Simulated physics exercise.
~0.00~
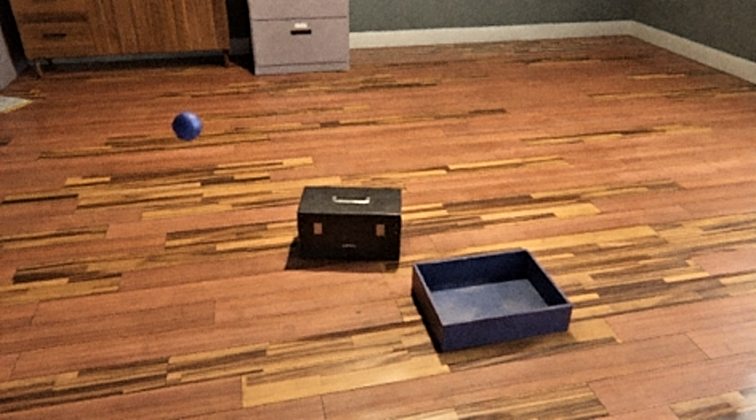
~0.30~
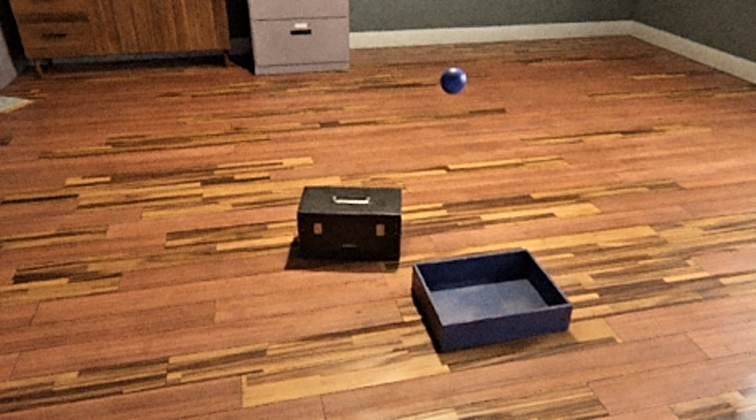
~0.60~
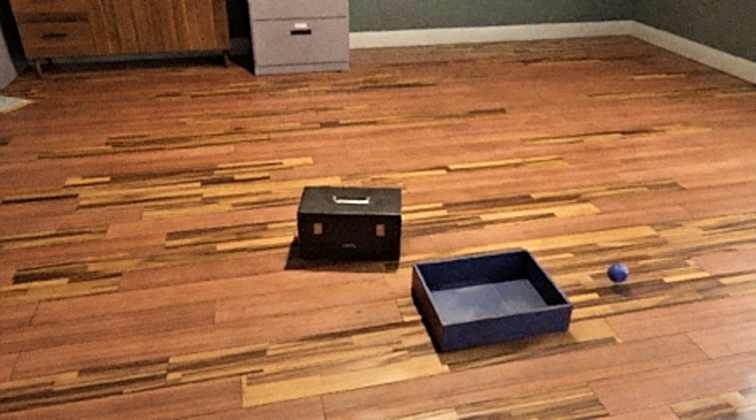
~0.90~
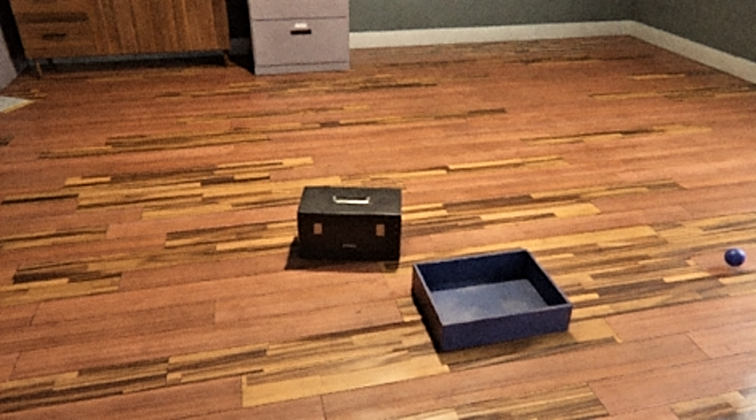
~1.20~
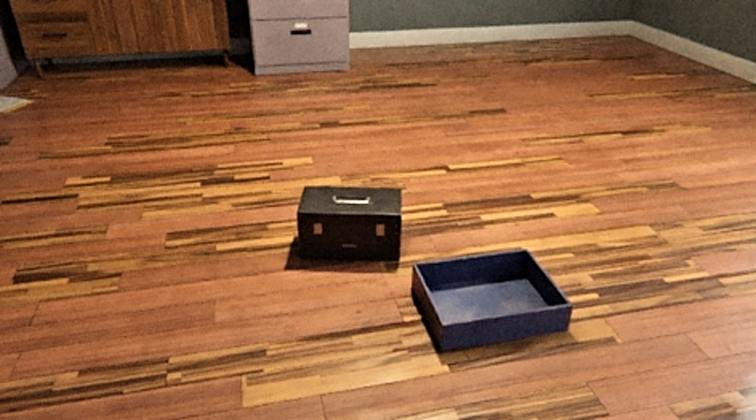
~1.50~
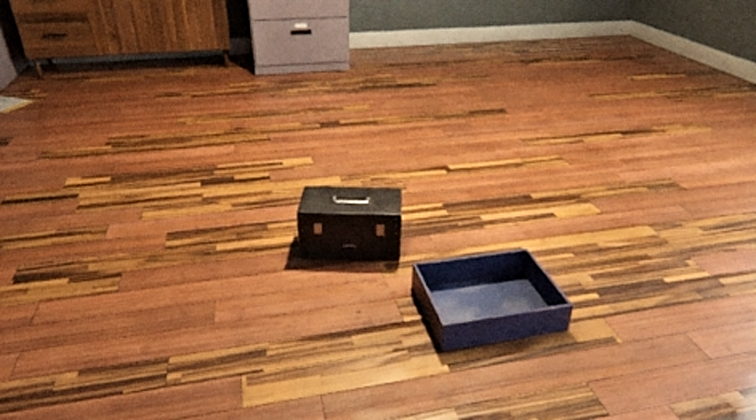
On a wooden floor, a blue ball flies right past a box and leaves view.
